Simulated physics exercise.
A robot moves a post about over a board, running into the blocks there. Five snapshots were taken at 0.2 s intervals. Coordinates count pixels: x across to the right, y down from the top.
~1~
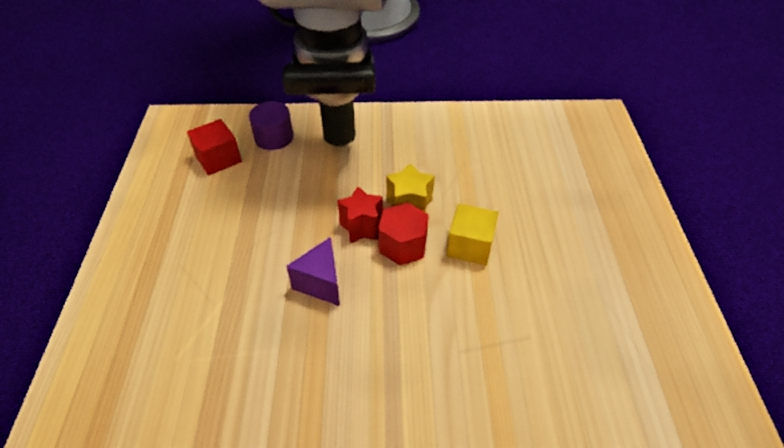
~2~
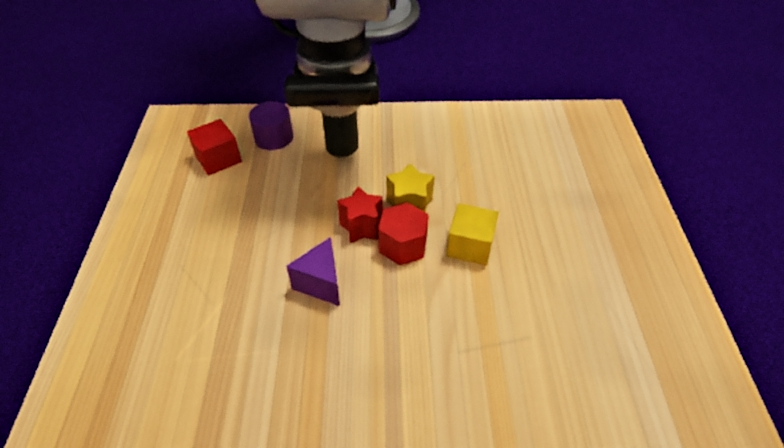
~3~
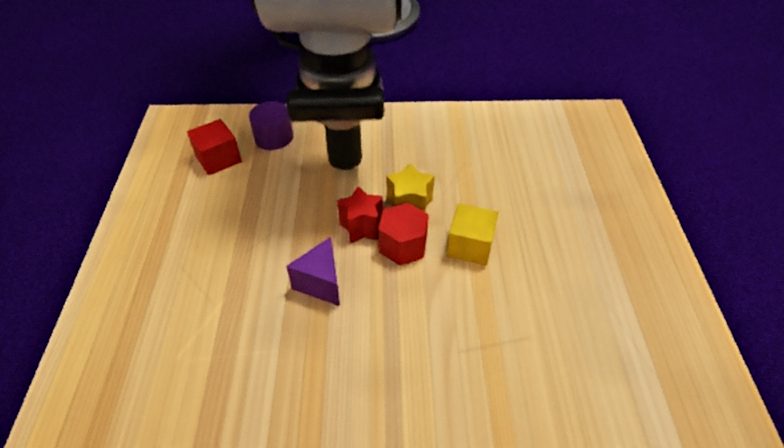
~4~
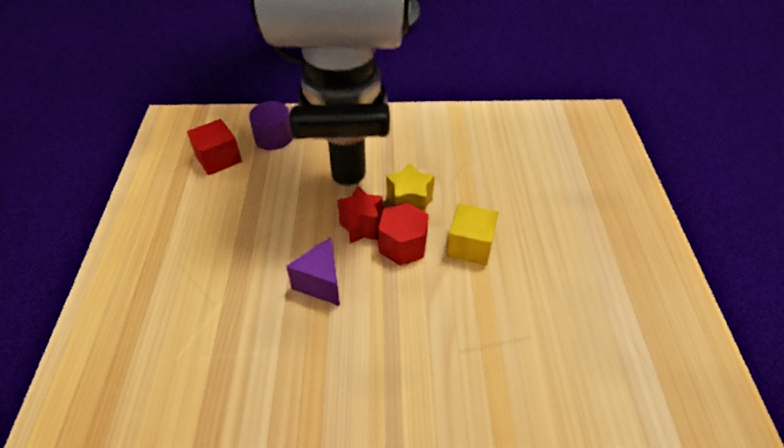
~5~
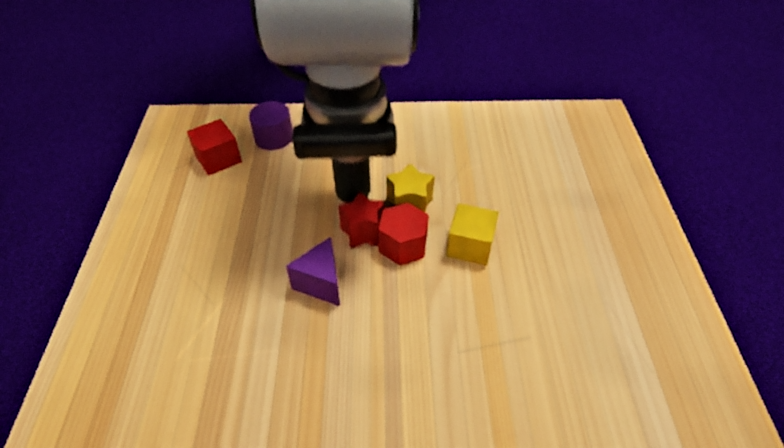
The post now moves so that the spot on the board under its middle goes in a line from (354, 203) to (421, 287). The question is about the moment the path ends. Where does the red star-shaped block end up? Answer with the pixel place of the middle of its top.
About (370, 257).
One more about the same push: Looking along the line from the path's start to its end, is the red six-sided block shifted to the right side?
I'd say no.
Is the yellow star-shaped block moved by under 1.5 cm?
The answer is yes.
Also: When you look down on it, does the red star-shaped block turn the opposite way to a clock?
Short answer: No.
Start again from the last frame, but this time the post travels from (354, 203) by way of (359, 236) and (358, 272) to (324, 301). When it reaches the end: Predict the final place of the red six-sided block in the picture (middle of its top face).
Final place: (423, 238).
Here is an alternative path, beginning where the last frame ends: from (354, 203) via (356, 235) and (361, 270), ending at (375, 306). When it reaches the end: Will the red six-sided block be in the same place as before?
My answer is no.
The first path, step by step. One third of the way, post (374, 216); red star-shaped block (367, 234), turned 45° clockwise; red six-sided block (418, 238), turned 50° anticlockwise.
Two thirds of the way, post (397, 244); red star-shaped block (368, 253), turned 90° clockwise; red six-sided block (437, 255), turned 55° anticlockwise.
At the end, post (421, 275); red star-shaped block (370, 257), turned 115° clockwise; red six-sided block (471, 277), turned 85° anticlockwise; yellow star-shaped block still.
